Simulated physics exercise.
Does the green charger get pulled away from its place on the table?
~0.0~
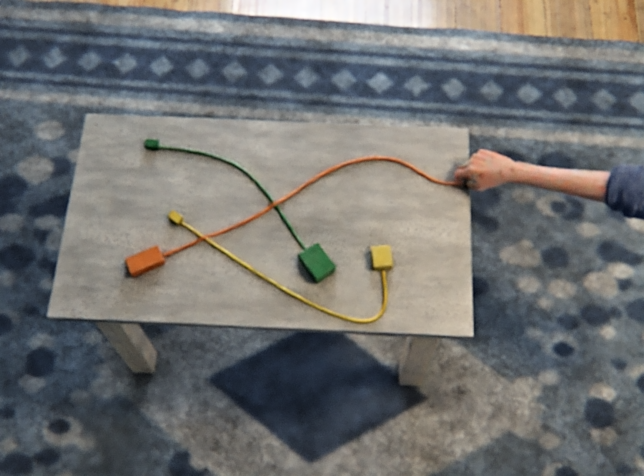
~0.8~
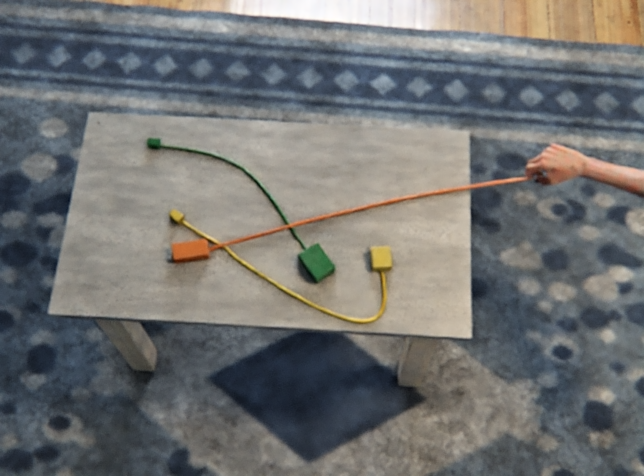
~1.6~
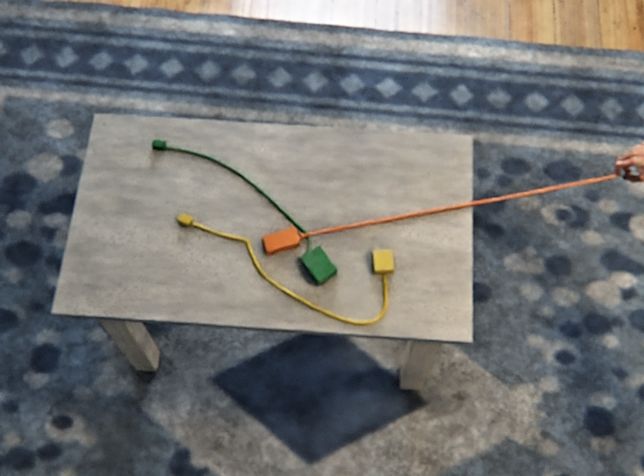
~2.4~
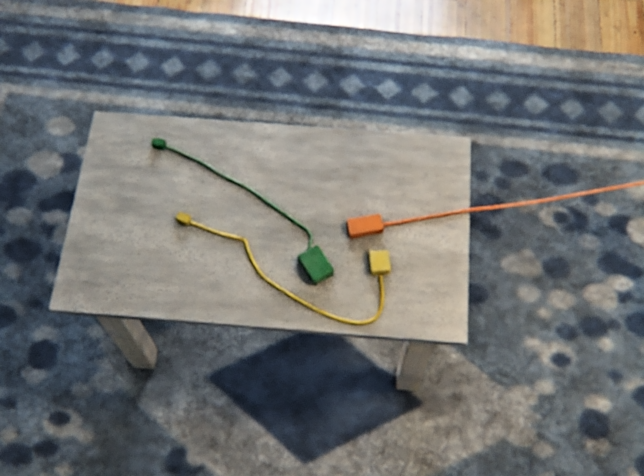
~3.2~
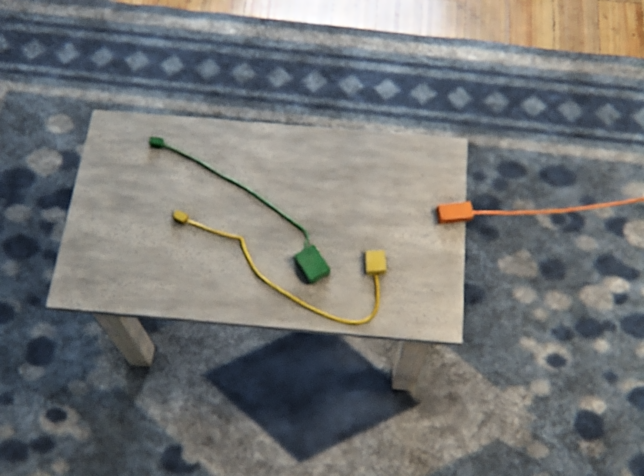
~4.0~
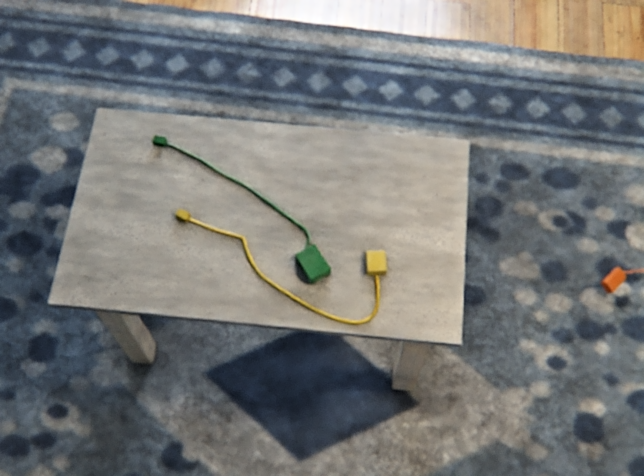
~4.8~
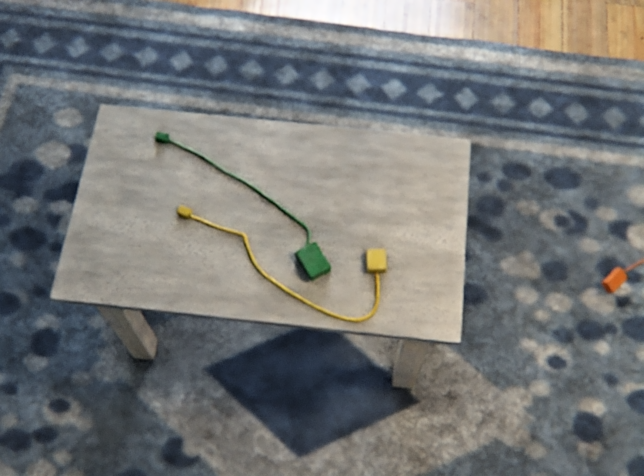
No, the green charger stays where it is on the table while the orange one is pulled off.
